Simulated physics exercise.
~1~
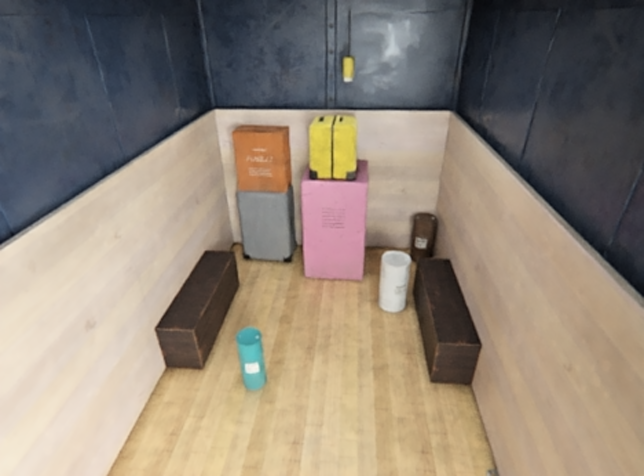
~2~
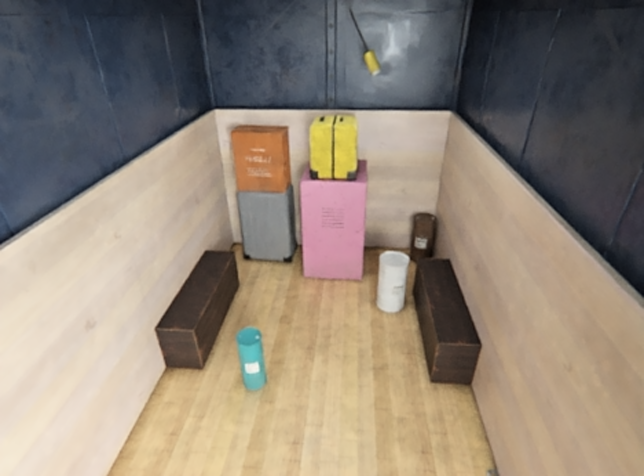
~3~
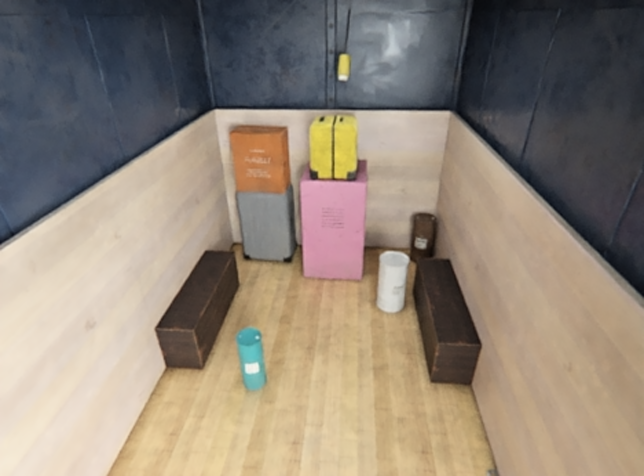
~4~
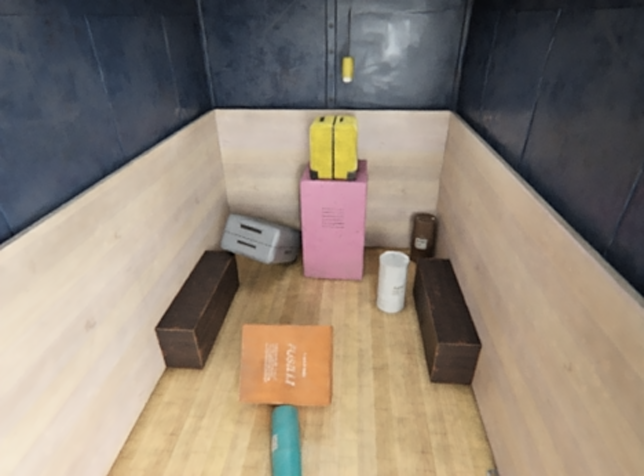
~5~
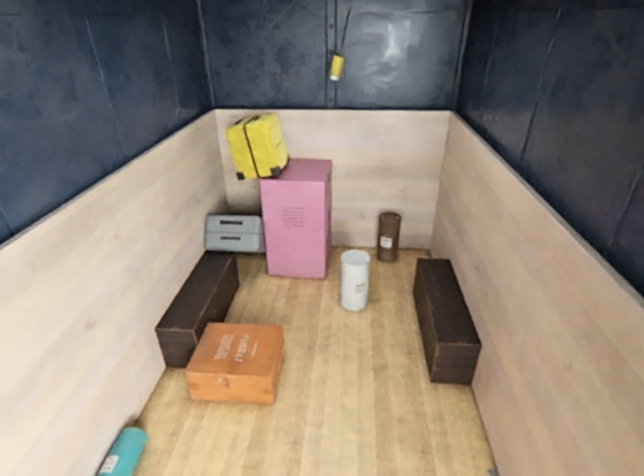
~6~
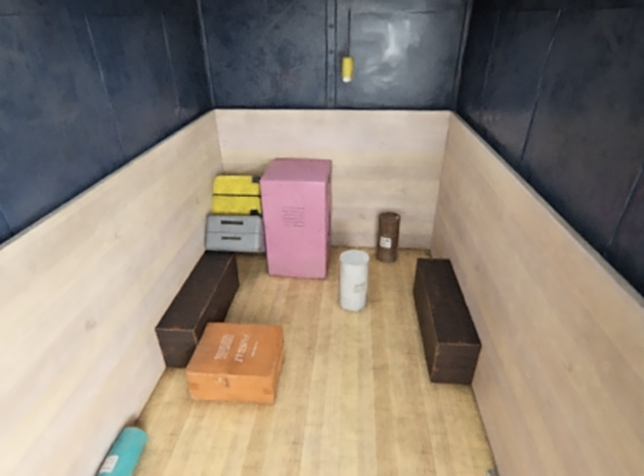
A small yellow lamp swings on its cord at the far wall of a van's load bay, seen from above and behind, with dark wheel boxes along both sides. An orange box sits on a grey case at the back left, beside a yellow case on a pink appliance; white and brown canisters stand right, a turquoise one in front. The orange box drops forward onto the floor, and the grey case and turquoise canister topple. Then the load shifts left, the yellow case tilting off the appliance. It ends lying on the grey case, while the appliance, white canister and brown canister stand left of their first places.
